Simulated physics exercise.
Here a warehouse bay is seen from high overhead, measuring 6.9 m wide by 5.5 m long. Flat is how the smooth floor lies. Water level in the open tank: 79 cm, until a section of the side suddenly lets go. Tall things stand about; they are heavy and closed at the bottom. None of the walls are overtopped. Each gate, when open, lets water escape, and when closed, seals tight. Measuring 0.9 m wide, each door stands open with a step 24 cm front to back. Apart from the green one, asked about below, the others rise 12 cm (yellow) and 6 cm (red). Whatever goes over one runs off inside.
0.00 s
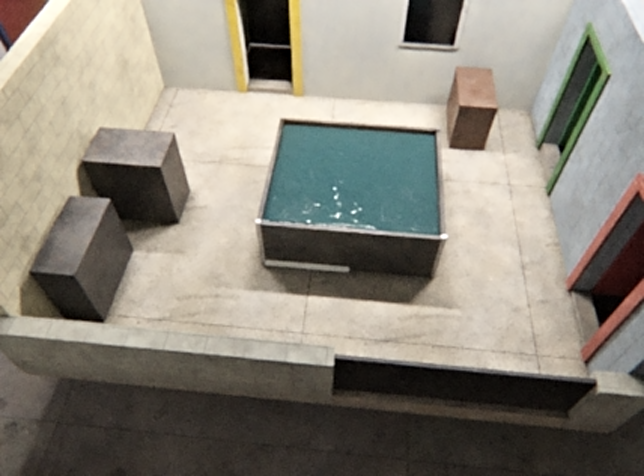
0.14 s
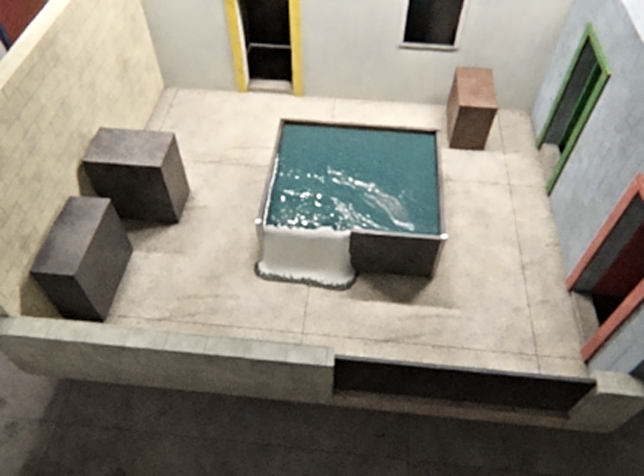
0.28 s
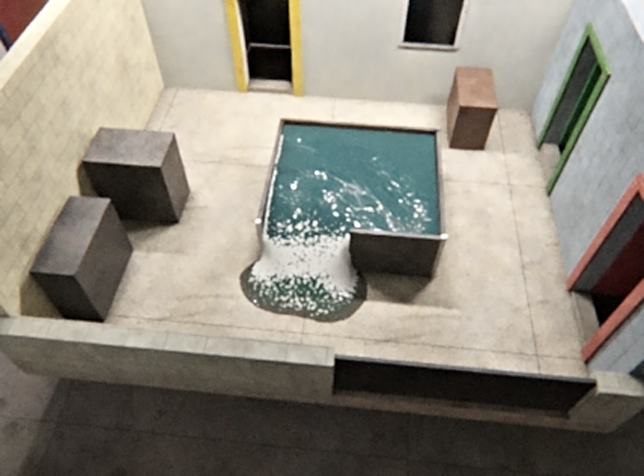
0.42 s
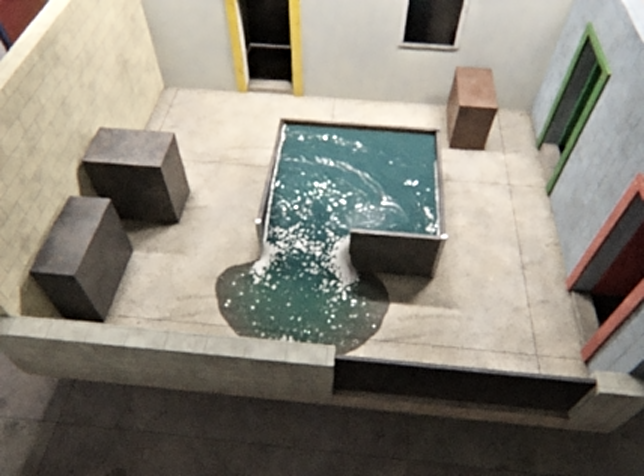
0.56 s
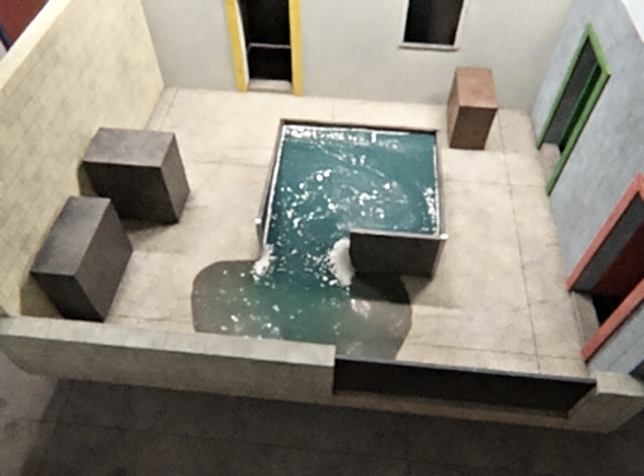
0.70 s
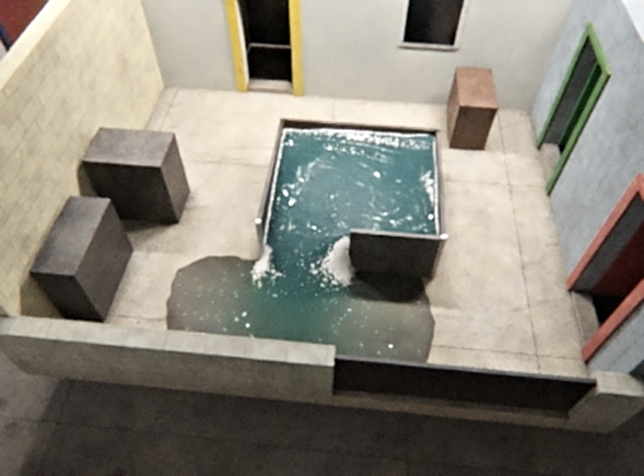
A large open tank of still, blue-green water opened at the left of its near side, and the water poured out in white froth, then spread across the pale floor in a widening dark pool.
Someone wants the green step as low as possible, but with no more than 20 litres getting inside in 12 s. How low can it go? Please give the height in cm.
No lower than roughly 9.5 cm.
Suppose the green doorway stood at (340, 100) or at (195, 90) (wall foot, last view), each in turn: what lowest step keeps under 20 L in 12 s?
In turn: Roughly 5.5 cm, roughly 11.0 cm.
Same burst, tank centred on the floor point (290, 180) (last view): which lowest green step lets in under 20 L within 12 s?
In that case about 14.5 cm.
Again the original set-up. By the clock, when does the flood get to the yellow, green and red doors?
Yellow door 4.5 seconds, green door 3.2 seconds, red door 2.0 seconds.
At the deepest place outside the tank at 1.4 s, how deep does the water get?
Max depth: About 54 cm.
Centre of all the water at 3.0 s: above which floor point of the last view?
(311, 265) or so.
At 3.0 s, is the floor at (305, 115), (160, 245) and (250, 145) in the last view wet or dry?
Spot one bone dry, spot two awash, spot three bone dry.
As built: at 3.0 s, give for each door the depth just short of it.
Door by door in cm - yellow 0, green 0, red 22.
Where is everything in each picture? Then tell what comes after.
In the first frame, the open tank at (355, 176) is whole and still, 79 cm deep; the green door at (566, 122) is dry.
In the second frame, the front is at (328, 285), 0.3 m from the gap at (306, 250); 0.3 m2 of floor is wet, 79 cm left at the back.
In the third frame, the gap is at (306, 252), the front 0.8 m out at (311, 314); the back of the open tank holds 79 cm.
In the fourth frame, water pours out at (306, 253) and has run 1.4 m, to a hidden place; about 10 cm deep outside, 79 cm at the back.
In the fifth frame, the front is at a hidden place, 1.7 m from the gap at (306, 254); 3.9 m2 of floor is wet, 74 cm left at the back.
In the sixth frame, the gap is at (306, 254), the front 1.9 m out at a hidden place; the back of the open tank holds 66 cm; 3.3 m in a straight line remain to the green door at (566, 122).
After 1.4 s water covers 20 % of the floor, deepest (54 cm) near (280, 371); it has not reached the green door.
After 3.0 s water covers 50 % of the floor, deepest (44 cm) near (111, 354); it has not reached the green door.
After 12.0 s water covers 100 % of the floor, deepest (16 cm) near (240, 194); 11 cm at the green door, 0 litres in over its 18 cm step.
At the green door as built, the water arrived by 3.3 s and peaked near 14 cm at 8.2 s.
Run again over the same 12 s with other heights there, 40 litres in over 8 cm, 9 litres over 11 cm. The limit of 20 litres is kept from about 9.5 cm up.
